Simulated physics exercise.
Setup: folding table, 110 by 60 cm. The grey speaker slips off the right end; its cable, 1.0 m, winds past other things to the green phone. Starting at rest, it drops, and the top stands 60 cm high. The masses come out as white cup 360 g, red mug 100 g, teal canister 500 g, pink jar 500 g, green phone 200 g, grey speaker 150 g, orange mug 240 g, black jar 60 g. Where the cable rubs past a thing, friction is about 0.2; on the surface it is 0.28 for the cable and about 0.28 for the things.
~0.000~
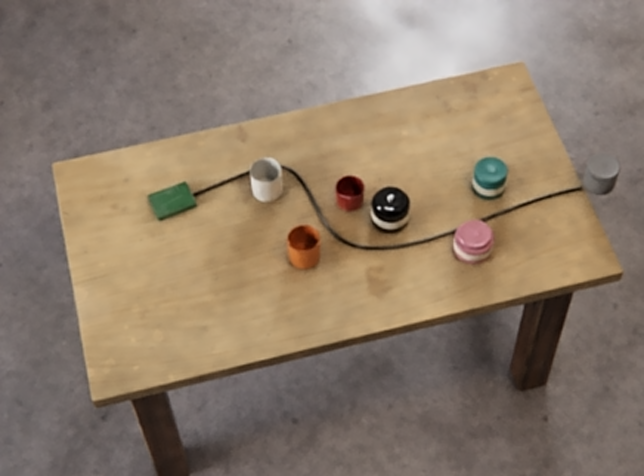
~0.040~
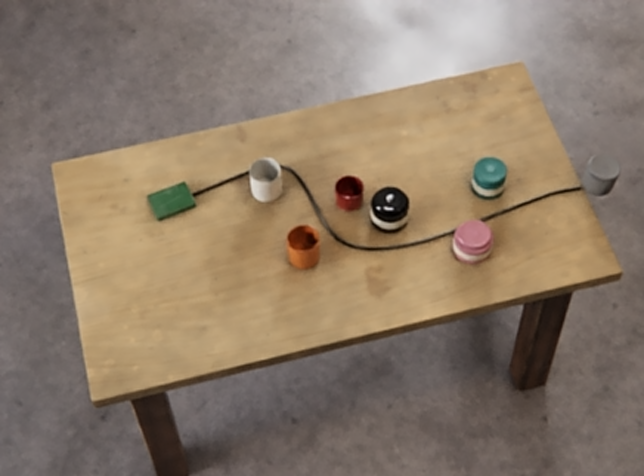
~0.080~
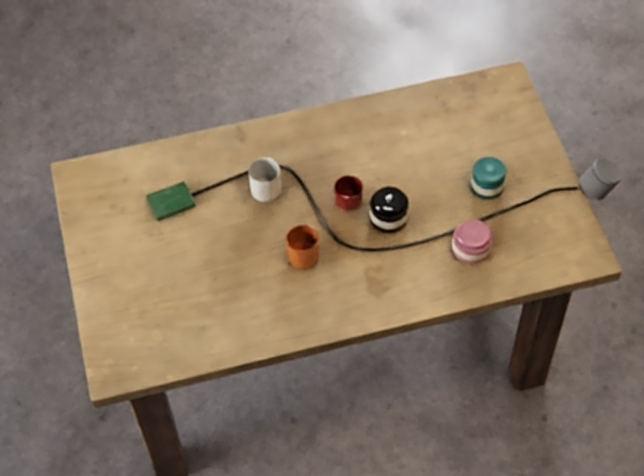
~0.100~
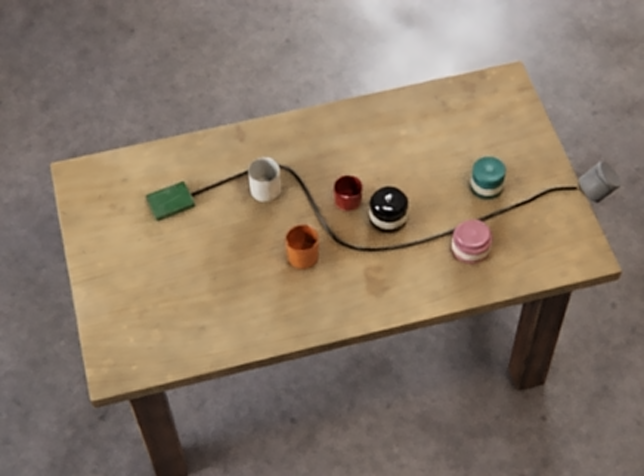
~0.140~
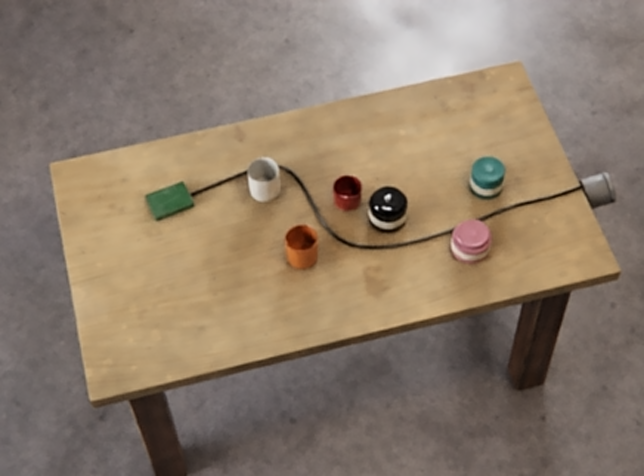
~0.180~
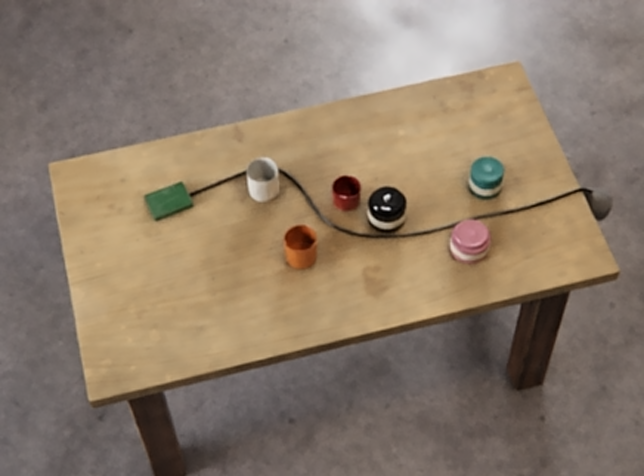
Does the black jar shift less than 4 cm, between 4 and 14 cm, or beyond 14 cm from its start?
The distance is great.
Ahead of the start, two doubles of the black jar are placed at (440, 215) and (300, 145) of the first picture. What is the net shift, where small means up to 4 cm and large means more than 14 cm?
In order they come out mid-range and low.
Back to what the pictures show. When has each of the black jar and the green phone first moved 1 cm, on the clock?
Black jar 0.24 s; green phone 0.28 s, roughly.
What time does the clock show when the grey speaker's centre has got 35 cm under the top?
Reply: Never.
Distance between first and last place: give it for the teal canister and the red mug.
The teal canister ends up around 0 cm from its start and the red mug around 4 cm.
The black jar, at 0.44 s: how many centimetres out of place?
At that moment the black jar has gone 20 cm from the start.
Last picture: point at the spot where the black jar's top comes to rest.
Around (415, 87).
By 0.4 s, the cable's tail end at (215, 190); black jar 21 cm off its start, grey speaker over the edge, green phone 5 cm off its start.
By 0.7 s, the cable's tail end at (235, 185); black jar 31 cm off its start, green phone 10 cm off its start, red mug 5 cm off its start.
By 0.9 s, the cable's tail end at (249, 182); black jar 31 cm off its start at (415, 87), green phone 13 cm off its start at (227, 183), red mug 5 cm off its start at (355, 169).
By 1.2 s, the cable's tail end at (249, 182); black jar 31 cm off its start, green phone 13 cm off its start, red mug 5 cm off its start.
By 2.4 s, the cable's tail end at (249, 182); black jar 31 cm off its start at (415, 87), green phone 13 cm off its start at (227, 183), red mug 5 cm off its start at (355, 169), grey speaker over the edge.
